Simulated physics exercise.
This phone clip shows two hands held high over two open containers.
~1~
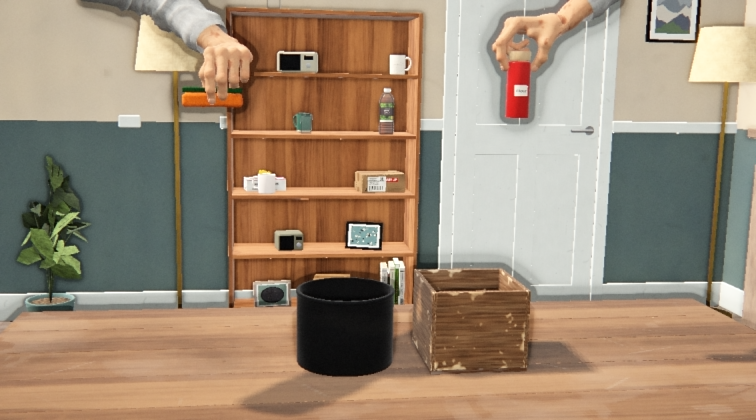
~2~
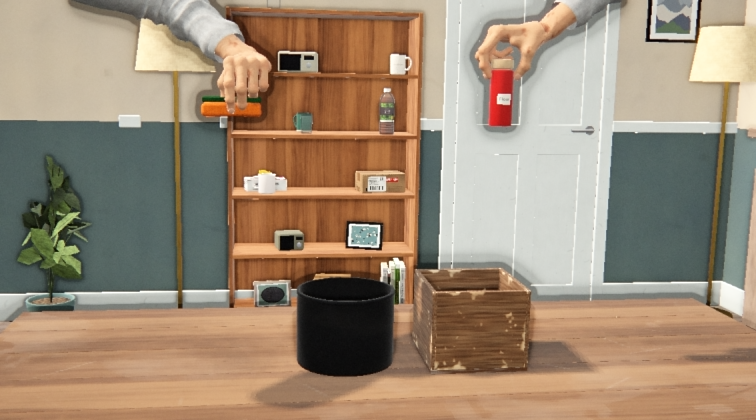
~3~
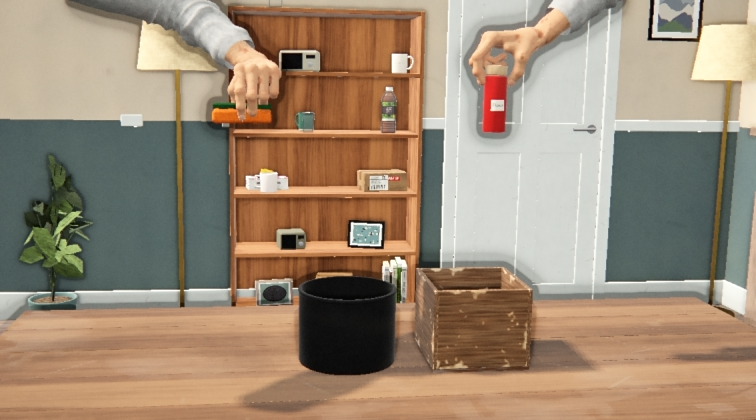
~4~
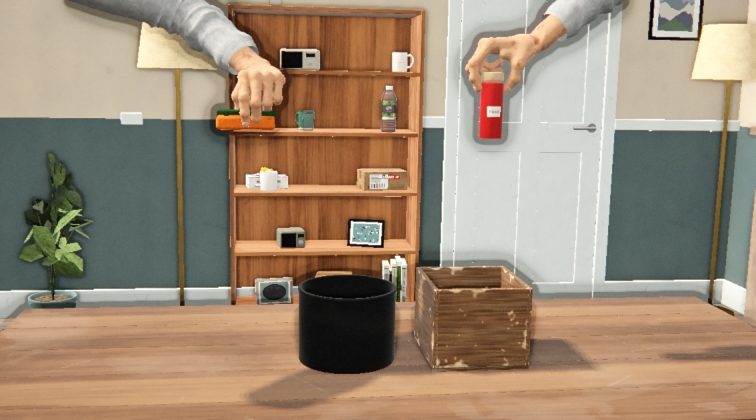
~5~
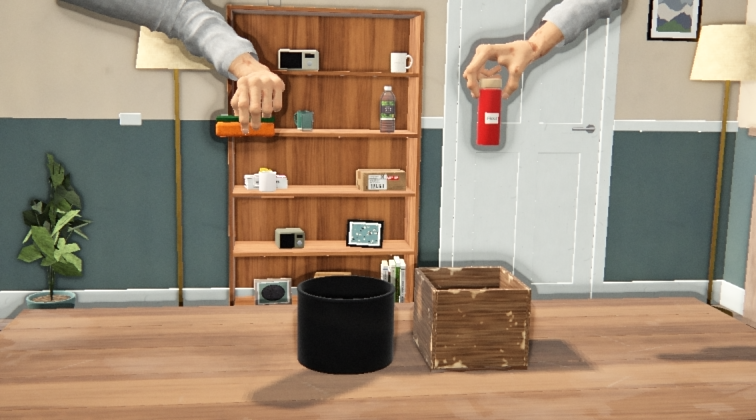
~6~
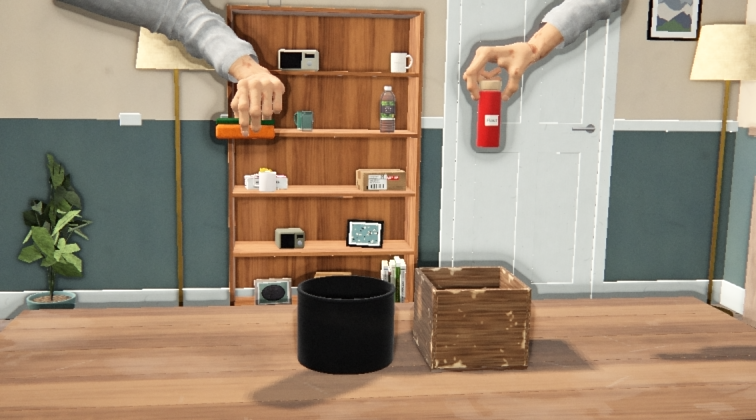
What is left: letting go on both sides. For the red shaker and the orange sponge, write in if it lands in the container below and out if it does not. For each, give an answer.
Red shaker: In, orange sponge: Out.
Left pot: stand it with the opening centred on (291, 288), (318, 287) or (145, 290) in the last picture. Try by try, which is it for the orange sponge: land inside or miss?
Put simply, it fails to go in, it fails to go in and it fails to go in.
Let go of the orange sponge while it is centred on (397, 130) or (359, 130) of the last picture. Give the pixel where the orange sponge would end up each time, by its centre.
Final rest: (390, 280), then (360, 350).
Then, 0.18 s later than the last frame, red shaker shifted well along near (487, 166); orange sponge shifted about its own width near (246, 182).
Then, 0.28 s later than the last frame, red shaker dropping near (483, 263); orange sponge dropping near (247, 283).
When it is over, the red shaker drops into the container, near (481, 321); the orange sponge ends up outside, near (247, 352).
